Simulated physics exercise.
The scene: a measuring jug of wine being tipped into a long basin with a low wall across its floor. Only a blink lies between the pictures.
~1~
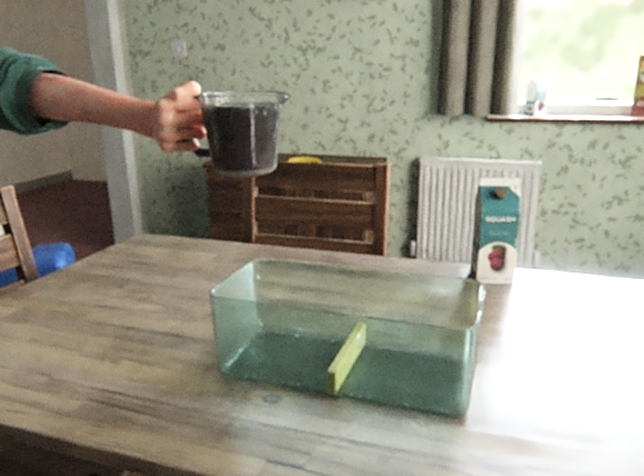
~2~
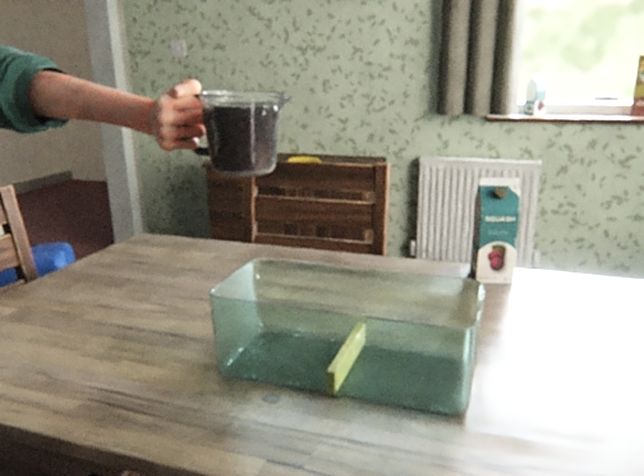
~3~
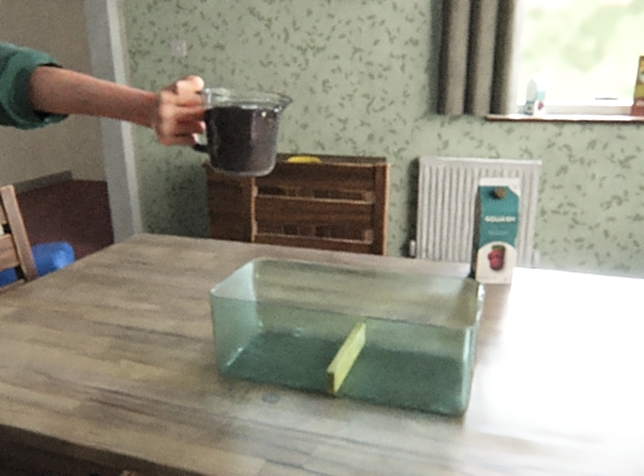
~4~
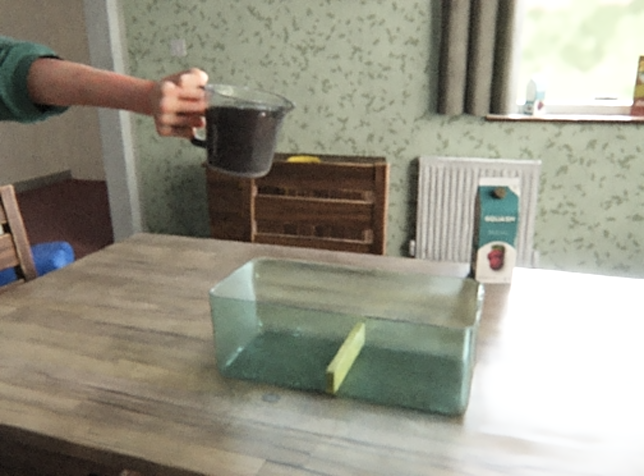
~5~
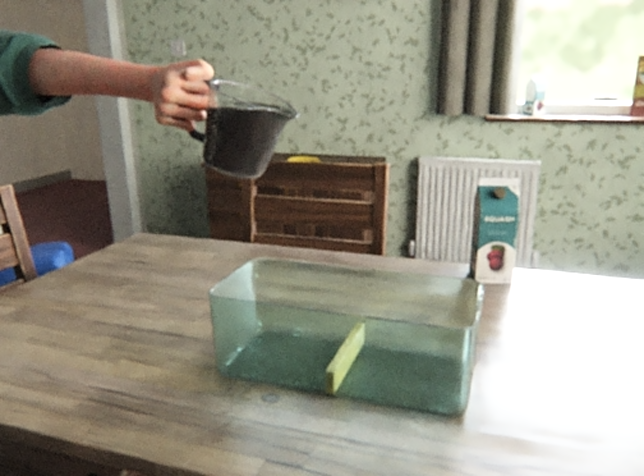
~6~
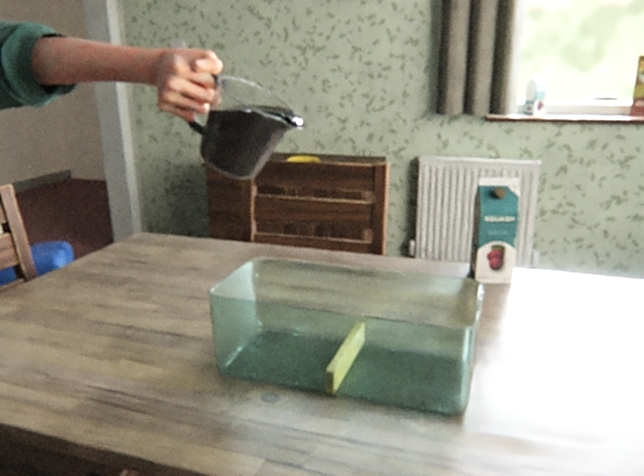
The footage shows a hand holding a glass jug of dark liquid above a wooden table, left of a greenish transparent basin with a low yellow-green divider, then gradually tilting the jug to the right until the liquid reaches its rim.
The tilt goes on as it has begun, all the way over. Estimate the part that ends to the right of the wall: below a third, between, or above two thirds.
The share right of the wall is from a third to two thirds.
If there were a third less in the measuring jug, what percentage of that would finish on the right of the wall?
Roughly 25 in a hundred.
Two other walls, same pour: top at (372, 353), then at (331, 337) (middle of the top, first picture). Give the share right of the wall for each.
About 10 and 85 per cent.
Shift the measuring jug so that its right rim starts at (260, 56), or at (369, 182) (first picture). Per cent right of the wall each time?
Near 10 % and 95 %.
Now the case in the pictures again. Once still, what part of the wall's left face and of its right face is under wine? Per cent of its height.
Near 30 on the left, 40 on the right.
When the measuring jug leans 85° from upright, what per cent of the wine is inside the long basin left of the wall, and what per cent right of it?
The left part 0 per cent, the right part 10.
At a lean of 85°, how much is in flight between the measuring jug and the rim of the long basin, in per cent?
Roughly 35 in a hundred.
A moment on, the measuring jug is tipped on its side and 52 per cent is still to pour, 2 is left of the wall and 11 right of it.
Next, the measuring jug is tipped on its side and 11 per cent is still to pour, 20 is left of the wall and 47 right of it.
Then the measuring jug is tipped on its side and 1 per cent is still to pour, 37 is left of the wall and 56 right of it.
Later the measuring jug is tipped on its side and 0 per cent is still to pour, 41 is left of the wall and 57 right of it.
At rest 41 per cent lies left of the wall, 57 right of it and 2 outside.
